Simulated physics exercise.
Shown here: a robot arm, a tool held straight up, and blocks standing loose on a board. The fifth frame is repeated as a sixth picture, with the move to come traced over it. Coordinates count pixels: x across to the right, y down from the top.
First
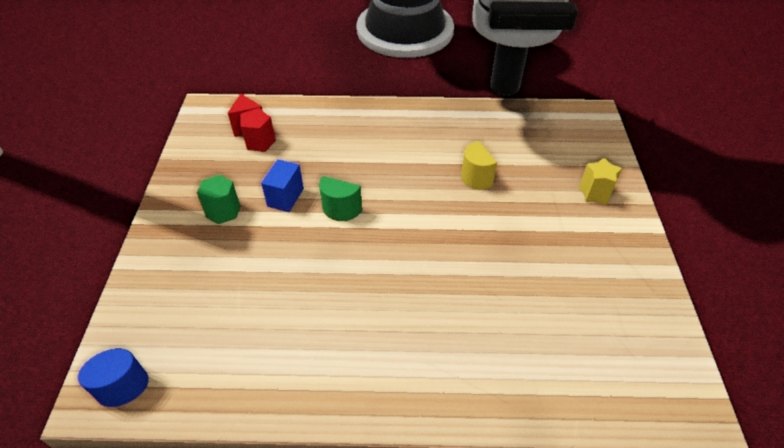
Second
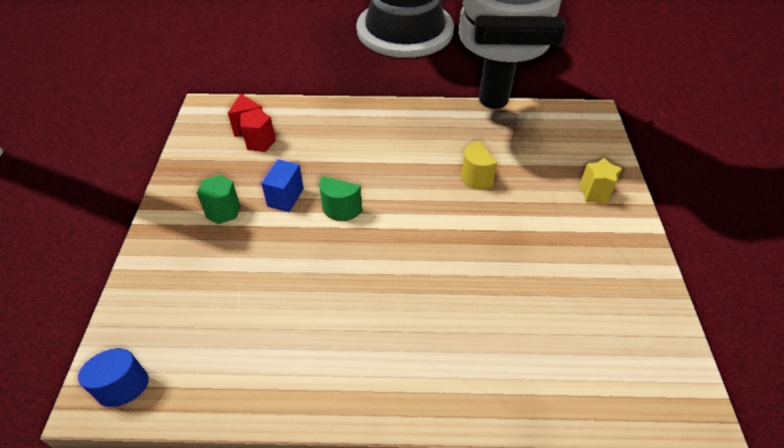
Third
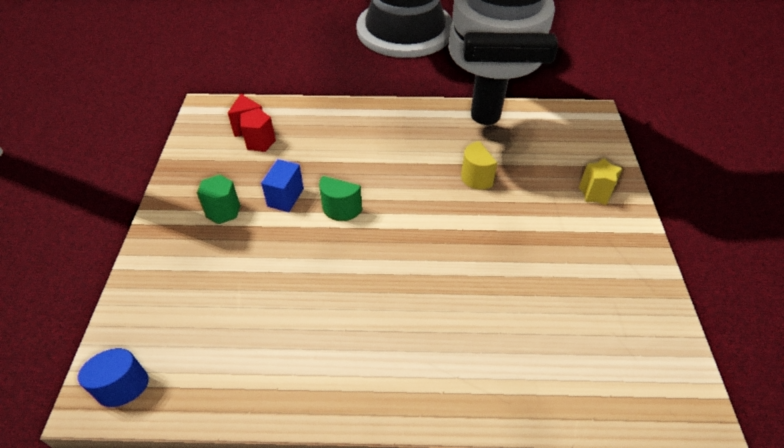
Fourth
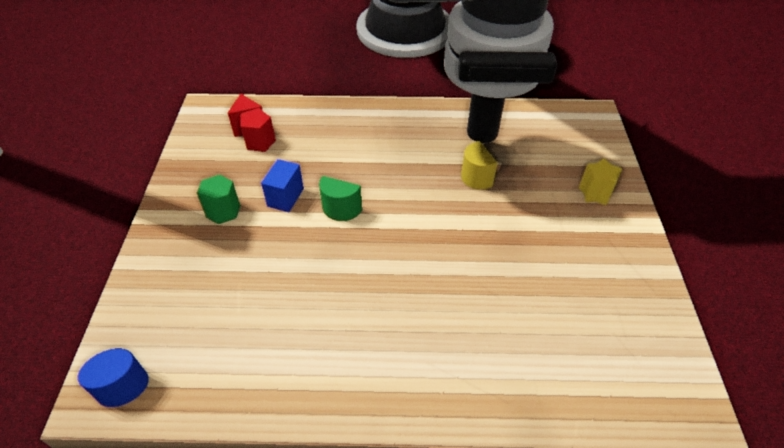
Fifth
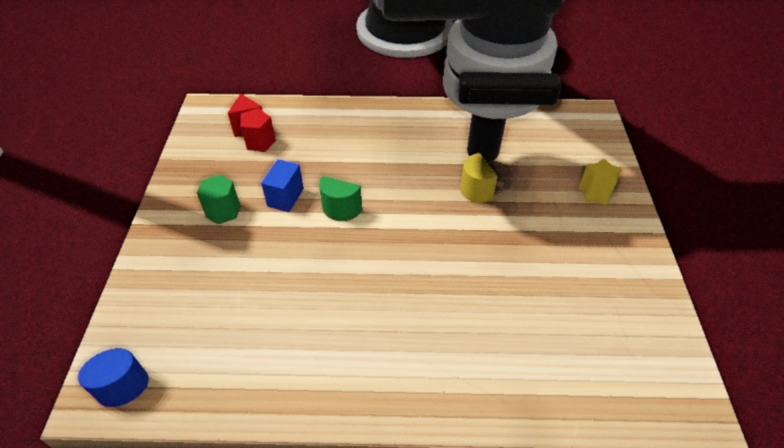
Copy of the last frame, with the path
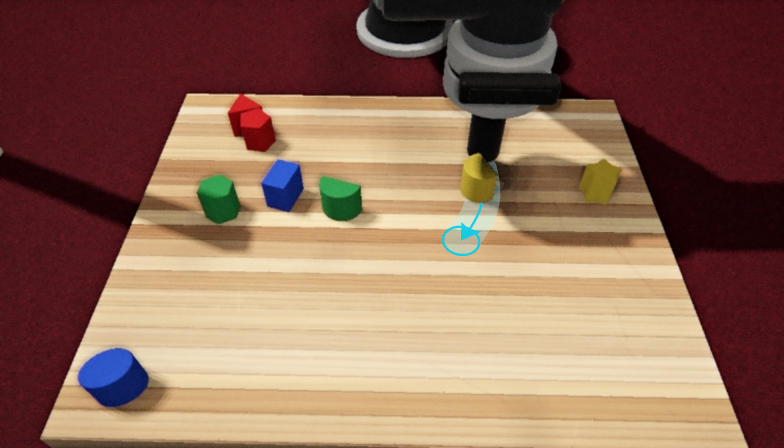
A robot arm with a black upright tool moves forward over the back of a wooden board, drifting slightly left, then nudges the yellow half-round block a short way forward while the red, green, blue and other yellow blocks stay still.
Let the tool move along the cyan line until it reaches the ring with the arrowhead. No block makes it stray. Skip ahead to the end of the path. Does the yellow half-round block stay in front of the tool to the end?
The answer is yes.
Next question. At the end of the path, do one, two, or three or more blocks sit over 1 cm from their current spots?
By the end of the path, one block has moved more than about a centimetre.
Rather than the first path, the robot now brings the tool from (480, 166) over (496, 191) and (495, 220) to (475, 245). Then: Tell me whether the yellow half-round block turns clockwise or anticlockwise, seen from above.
From above, the yellow half-round block will be seen to turn clockwise.
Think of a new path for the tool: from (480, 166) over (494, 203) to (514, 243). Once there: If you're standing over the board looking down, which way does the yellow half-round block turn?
Prediction: Clockwise.
Path on the board, from (480, 166) through (483, 191) and (477, 216) to (461, 241).
The first path, step by step. One third of the way, tool at (486, 177); yellow half-round block at (477, 193), turned 15° clockwise.
Two thirds of the way, tool at (479, 204); yellow half-round block at (466, 220), turned 25° clockwise.
At the end, tool at (463, 227); yellow half-round block at (449, 246), turned 20° clockwise.
